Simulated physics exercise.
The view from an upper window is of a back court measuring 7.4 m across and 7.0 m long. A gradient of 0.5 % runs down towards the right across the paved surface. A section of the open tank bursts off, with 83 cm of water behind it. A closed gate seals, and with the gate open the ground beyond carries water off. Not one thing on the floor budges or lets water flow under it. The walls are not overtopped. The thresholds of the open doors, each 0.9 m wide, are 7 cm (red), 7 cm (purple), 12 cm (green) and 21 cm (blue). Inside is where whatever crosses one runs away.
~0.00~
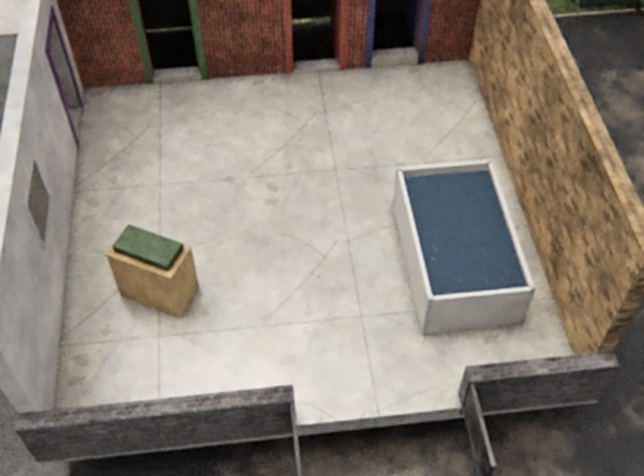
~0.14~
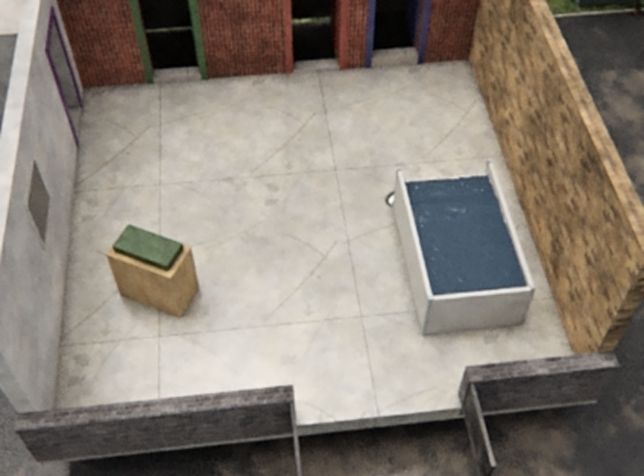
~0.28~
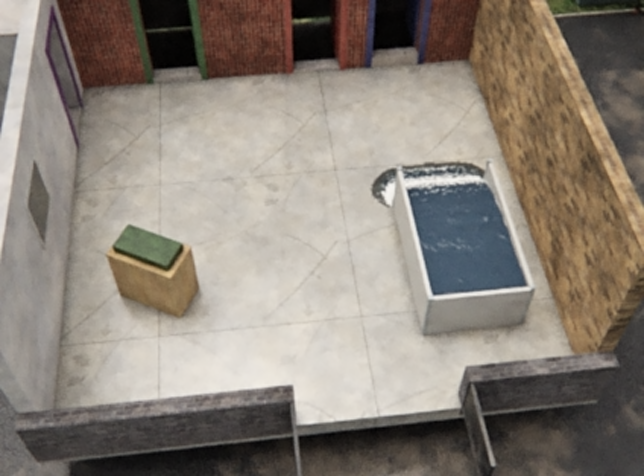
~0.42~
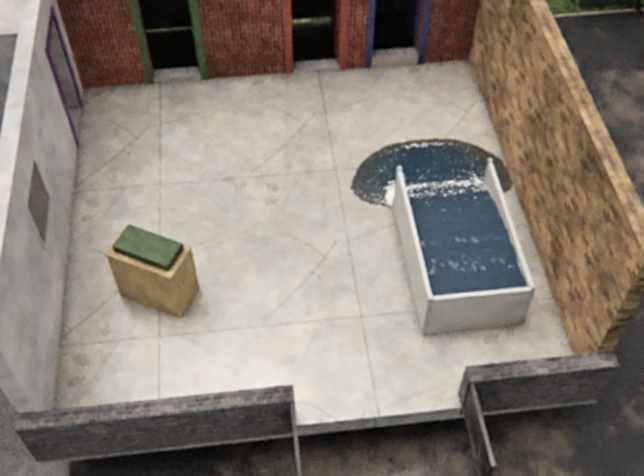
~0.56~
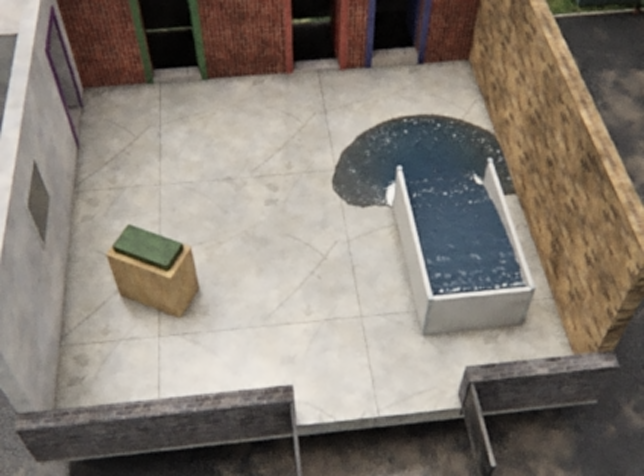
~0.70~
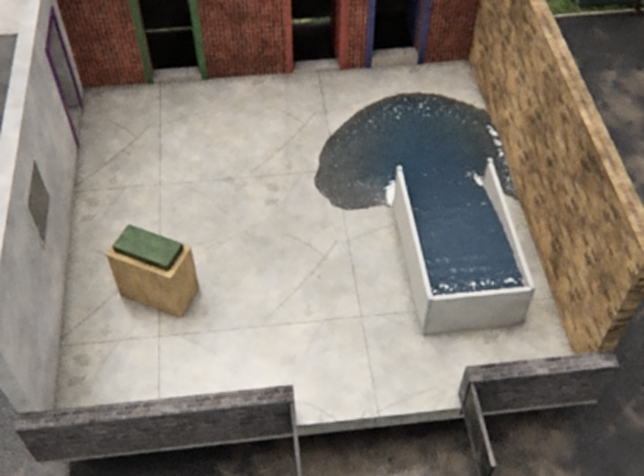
In a walled back court, water pours from an open tank's far side and spreads across the paving.
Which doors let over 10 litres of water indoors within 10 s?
As I see it, at the red door the limit will be crossed; at the purple door the limit will be crossed; at the green door the limit will not be crossed; at the blue door the limit will be crossed.
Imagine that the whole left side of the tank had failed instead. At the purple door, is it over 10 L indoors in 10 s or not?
Relative to that limit, purple ends up on the high side.
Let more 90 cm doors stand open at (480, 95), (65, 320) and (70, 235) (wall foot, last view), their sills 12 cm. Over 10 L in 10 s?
In sequence the answers are more than that, less than that and less than that.
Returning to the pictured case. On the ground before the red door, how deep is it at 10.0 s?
It's about 4.5 cm.
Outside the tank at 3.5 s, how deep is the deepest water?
Roughly 28 cm.
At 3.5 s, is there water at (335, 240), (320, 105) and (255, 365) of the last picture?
Listed in sequence, the spots are bone dry, drenched and bone dry.
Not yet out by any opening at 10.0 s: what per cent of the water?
Roughly 84 per cent is still there.
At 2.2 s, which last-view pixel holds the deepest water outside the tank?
Location: Approx. (462, 65).
After 1.4 s water covers 25 % of the floor and is deepest (52 cm) near (471, 65); red door 13 cm at the sill, 2 L in, purple door not reached, green door not reached, blue door 35 cm at the sill, 21 L in.
After 2.2 s water covers 30 % of the floor and is deepest (50 cm) near (462, 65); red door 23 cm at the sill, 52 L in, purple door not reached, green door not reached, blue door 39 cm at the sill, 73 L in.
After 3.5 s water covers 35 % of the floor and is deepest (28 cm) near (443, 67); red door 17 cm at the sill, 145 L in, purple door not reached, green door 9 cm at the sill, 0 L in, blue door 25 cm at the sill, 140 L in.
After 6.0 s water covers 65 % of the floor and is deepest (18 cm) near (79, 141); red door 8 cm at the sill, 176 L in, purple door 17 cm at the sill, 100 L in, green door 6 cm at the sill, 0 L in, blue door 10 cm at the sill, 145 L in.
After 10.0 s water covers 85 % of the floor and is deepest (10 cm) near (53, 434); red door 5 cm at the sill, 178 L in, purple door 7 cm at the sill, 157 L in, green door 8 cm at the sill, 0 L in, blue door 5 cm at the sill, 145 L in.
